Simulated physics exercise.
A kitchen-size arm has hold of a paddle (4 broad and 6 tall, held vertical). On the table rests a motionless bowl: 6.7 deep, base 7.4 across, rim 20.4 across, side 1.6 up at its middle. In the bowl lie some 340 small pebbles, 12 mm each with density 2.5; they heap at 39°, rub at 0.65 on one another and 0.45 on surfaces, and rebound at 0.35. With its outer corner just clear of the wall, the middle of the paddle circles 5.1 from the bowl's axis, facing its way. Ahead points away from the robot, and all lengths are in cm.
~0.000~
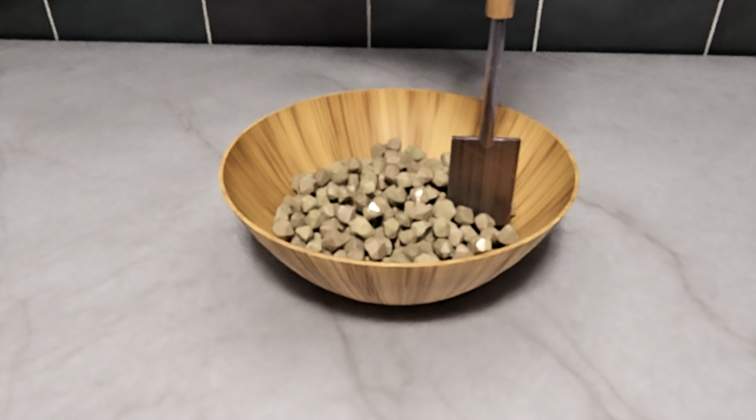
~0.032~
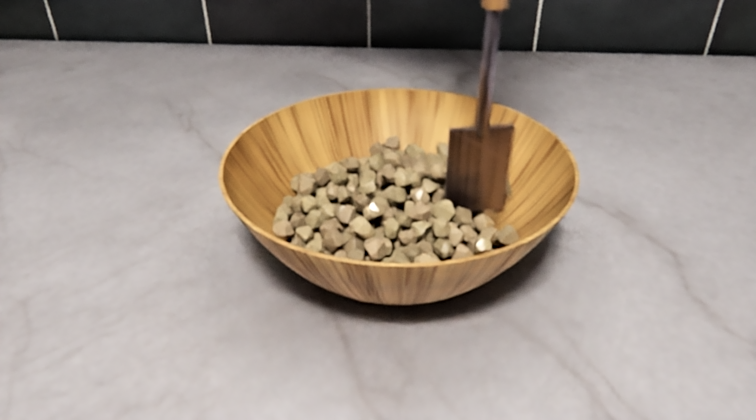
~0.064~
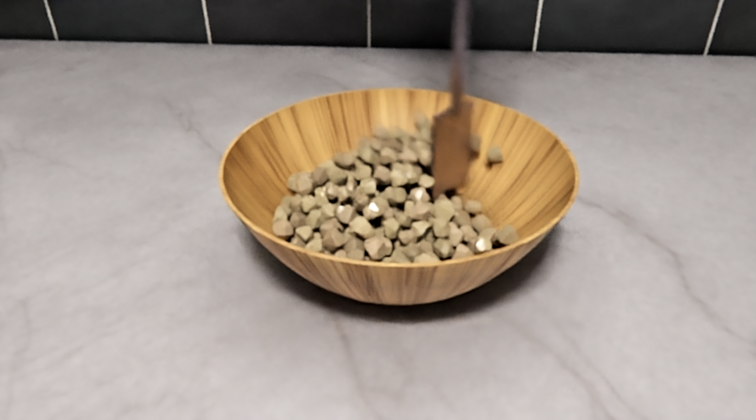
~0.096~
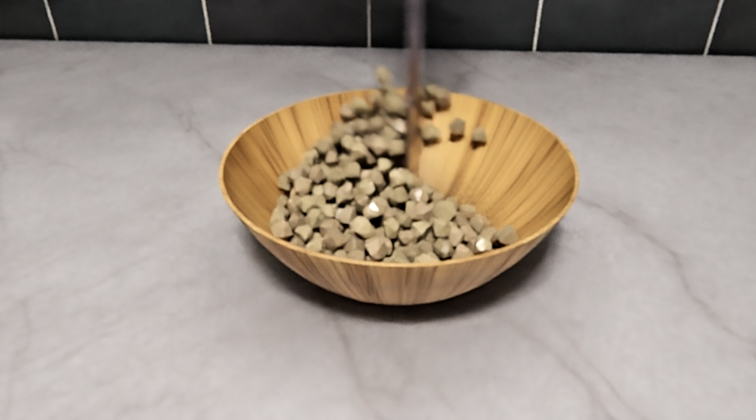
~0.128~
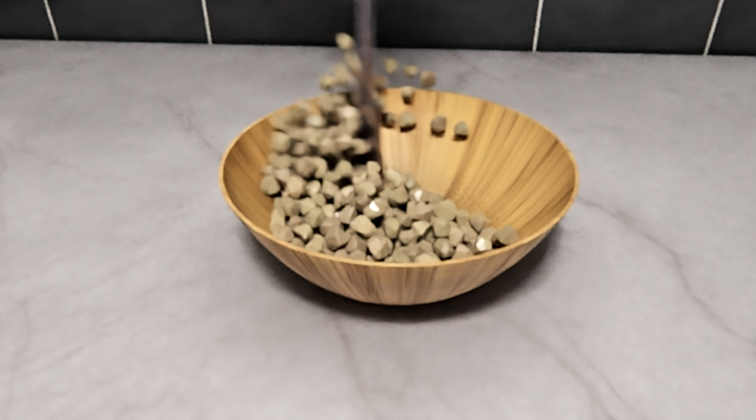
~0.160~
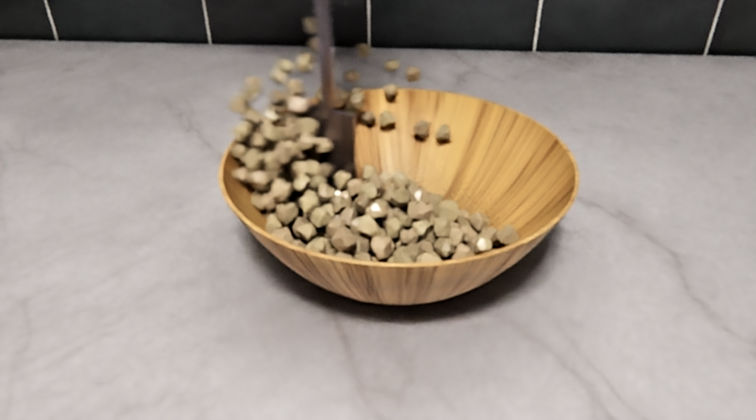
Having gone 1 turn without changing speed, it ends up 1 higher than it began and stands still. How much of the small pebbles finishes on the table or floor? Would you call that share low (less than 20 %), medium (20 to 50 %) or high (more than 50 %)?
I would call it medium.
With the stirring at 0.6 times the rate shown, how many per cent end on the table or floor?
Close to 10 in a hundred.
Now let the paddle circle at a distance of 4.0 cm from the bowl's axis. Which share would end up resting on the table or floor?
Near 25 %.
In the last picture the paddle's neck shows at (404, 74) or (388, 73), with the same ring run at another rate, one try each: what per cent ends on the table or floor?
Close to 10 and 15 in a hundred.
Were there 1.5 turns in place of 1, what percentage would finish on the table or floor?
I'd expect some 40 per cent.
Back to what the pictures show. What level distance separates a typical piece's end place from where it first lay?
Something like 9 centimetres, give or take.
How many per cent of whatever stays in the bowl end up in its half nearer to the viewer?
Around 40 percent of it.
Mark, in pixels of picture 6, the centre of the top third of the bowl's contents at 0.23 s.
About pixel (323, 217).
After 0.23 s, 226° round, highest piece 13 above the table; 298 in the bowl, 42 in flight or on the tool.
After 0.30 s, 301° round, highest piece 13 above the table; 268 in the bowl, 16 on the table or floor, 56 in flight or on the tool.
After 0.53 s, 0° round, highest piece 8 above the table; 228 in the bowl, 112 on the table or floor.
After 1.23 s, 0° round, highest piece 6 above the table; 227 in the bowl, 113 on the table or floor.
In the end, 227 in the bowl, 113 on the table or floor. That is 33 % on the table or floor.
